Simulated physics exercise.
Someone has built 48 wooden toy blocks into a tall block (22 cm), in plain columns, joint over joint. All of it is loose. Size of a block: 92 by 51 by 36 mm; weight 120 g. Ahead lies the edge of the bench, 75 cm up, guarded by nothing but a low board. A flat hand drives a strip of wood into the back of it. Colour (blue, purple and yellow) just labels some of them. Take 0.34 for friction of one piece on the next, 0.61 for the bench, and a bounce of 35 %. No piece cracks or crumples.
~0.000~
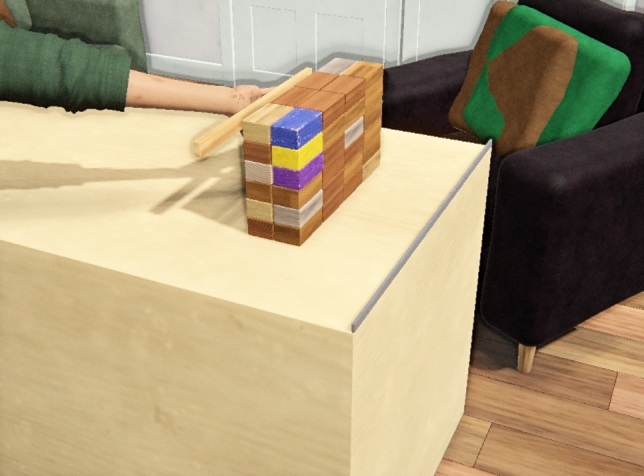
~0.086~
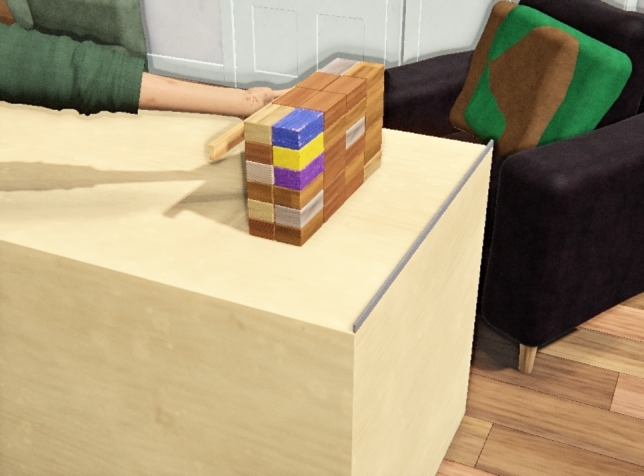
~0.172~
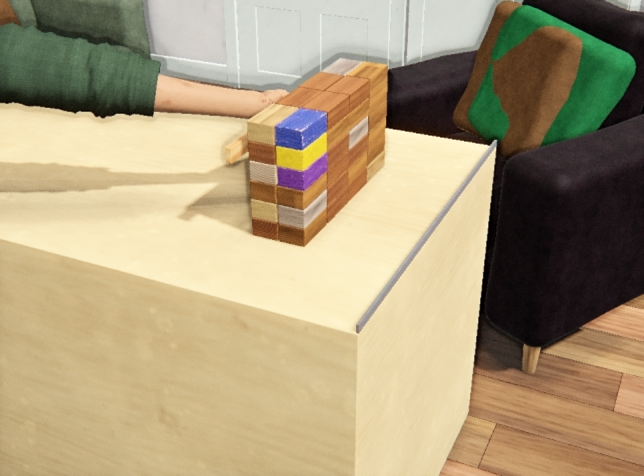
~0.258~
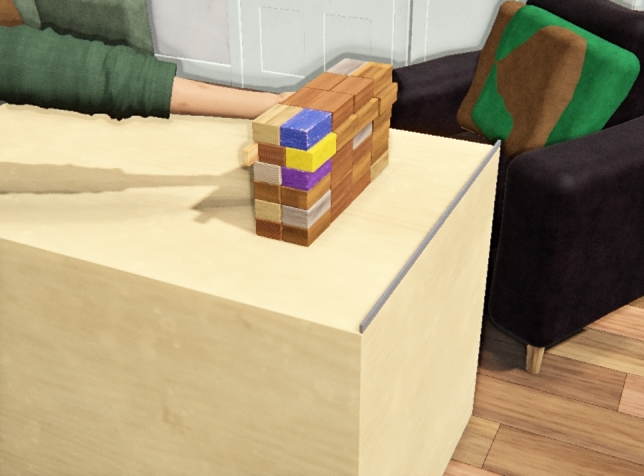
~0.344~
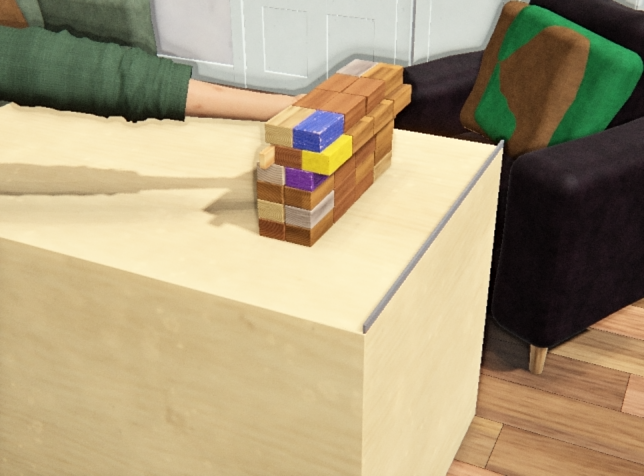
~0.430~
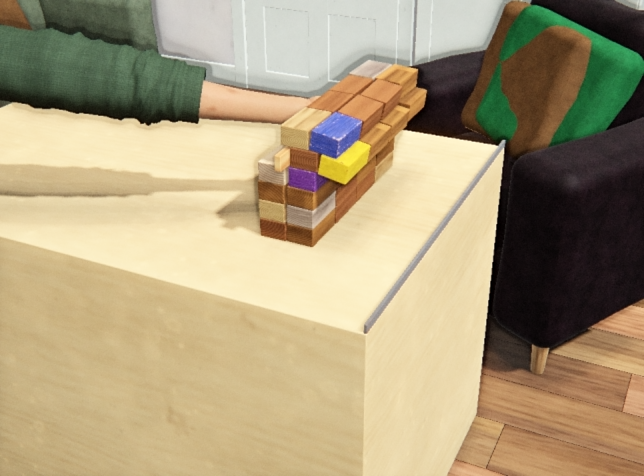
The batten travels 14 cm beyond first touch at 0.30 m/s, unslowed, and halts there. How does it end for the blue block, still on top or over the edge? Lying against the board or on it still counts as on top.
It goes over the edge.
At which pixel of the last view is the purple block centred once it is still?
Near (372, 244).
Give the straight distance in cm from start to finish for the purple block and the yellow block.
Purple 16, yellow 16.
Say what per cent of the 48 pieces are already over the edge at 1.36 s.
By then 20 per cent.
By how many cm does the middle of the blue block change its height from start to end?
It ends some 90 cm lower.
After 0.58 s, none of the 48 blocks over the edge, 27 disturbed; blue block on its side; yellow block leaning 41°, 13 cm lower.
After 0.84 s, 2 of the 48 blocks over the edge; blue block leaning 32°, 23 cm lower; purple block leaning 70°, 57 mm lower.
After 1.36 s, 9 of the 48 blocks over the edge; blue block on its side; purple block upside down.
By the end (1.7 s), 9 of the 48 blocks over the edge; blue block on its side; purple block upside down; yellow block 14 cm lower. As the last picture would show them, middles, purple block near (371, 244).
